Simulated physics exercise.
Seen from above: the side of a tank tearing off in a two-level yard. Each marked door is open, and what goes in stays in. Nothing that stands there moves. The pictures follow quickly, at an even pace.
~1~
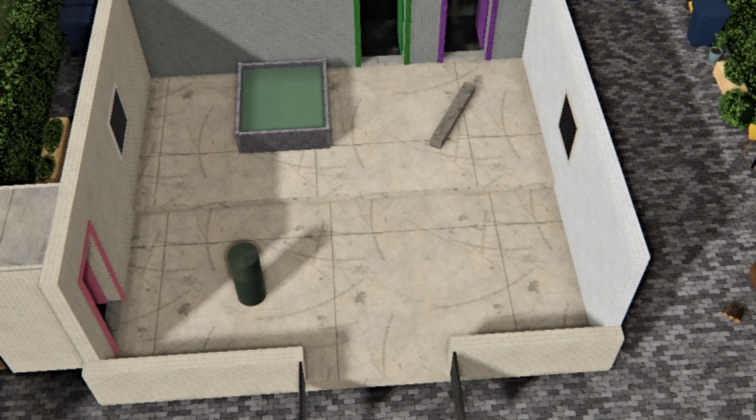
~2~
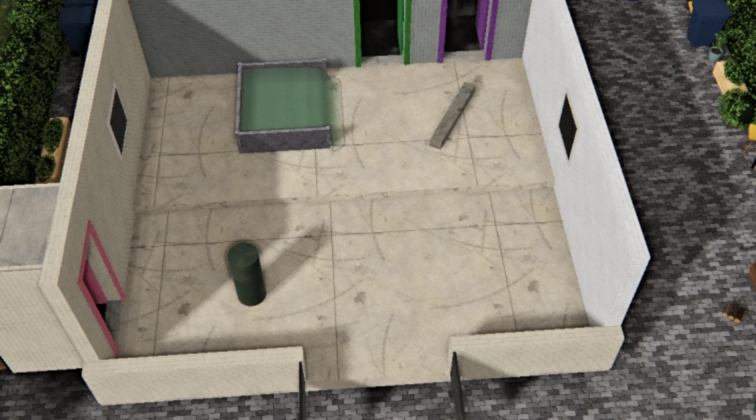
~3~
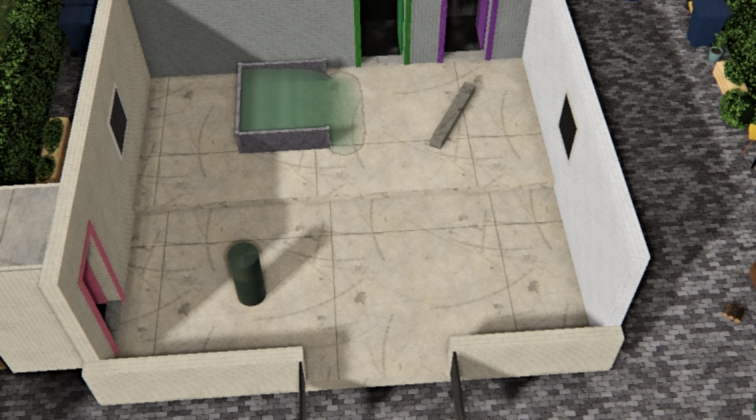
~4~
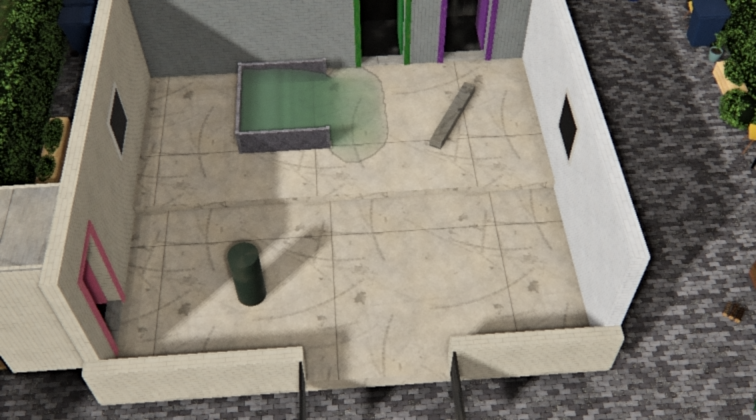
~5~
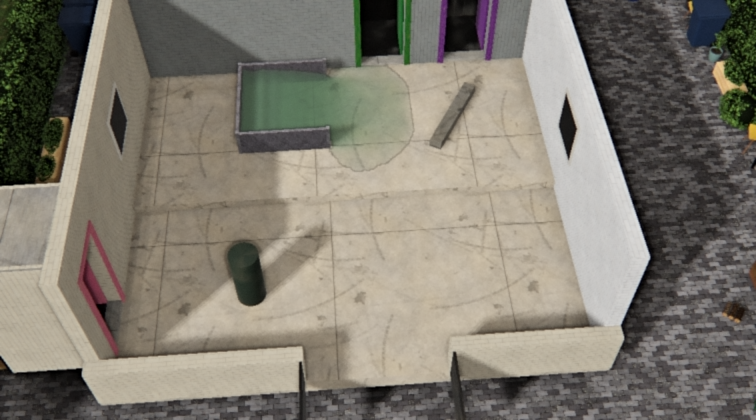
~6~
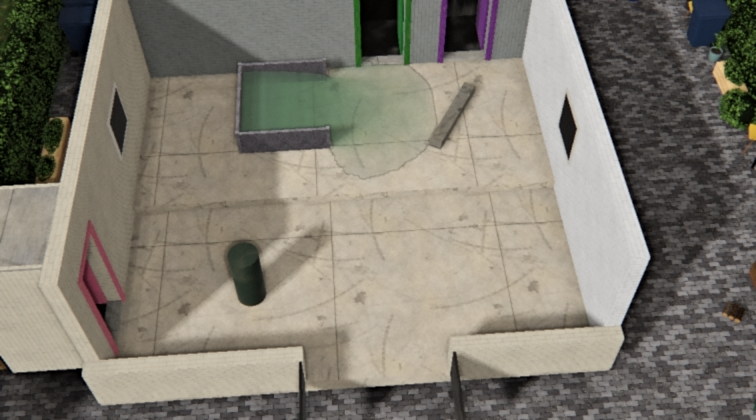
A tank of green water loses its right side and water spreads across the yard.
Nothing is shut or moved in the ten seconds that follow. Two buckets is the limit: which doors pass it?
The pink door holds within the limit; the green door floods; the purple door floods.
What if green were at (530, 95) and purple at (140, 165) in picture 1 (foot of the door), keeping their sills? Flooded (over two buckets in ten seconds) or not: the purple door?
One by one: Purple door keeps below it.
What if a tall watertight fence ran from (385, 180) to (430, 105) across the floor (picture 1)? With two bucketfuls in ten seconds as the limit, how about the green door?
Then: The green door lets more in.
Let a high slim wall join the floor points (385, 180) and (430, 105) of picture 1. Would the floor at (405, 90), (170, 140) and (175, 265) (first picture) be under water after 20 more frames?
As listed: Wet, free of water, dry.
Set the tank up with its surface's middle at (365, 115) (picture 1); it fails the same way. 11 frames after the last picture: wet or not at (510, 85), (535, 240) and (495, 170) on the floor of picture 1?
As listed: Flooded, under water, under water.
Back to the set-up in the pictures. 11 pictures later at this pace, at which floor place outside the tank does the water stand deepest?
Around (518, 59).
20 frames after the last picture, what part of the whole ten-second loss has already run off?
Roughly 50 per cent.
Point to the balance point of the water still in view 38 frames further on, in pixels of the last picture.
Around (432, 162).
A moment on, water covers 15 % of the floor; the pink door not reached, the green door under two buckets in, the purple door wet at the sill, nothing in.
Next, water covers 25 % of the floor; the pink door not reached, the green door under two buckets in, the purple door under two buckets in.
Then, water covers 35 % of the floor; the pink door not reached, the green door over two buckets in, the purple door far over two buckets in.
Later, water covers 50 % of the floor; the pink door not reached, the green door over two buckets in, the purple door far over two buckets in.
In the end, water covers 65 % of the floor; the pink door not reached, the green door over two buckets in, the purple door far over two buckets in.
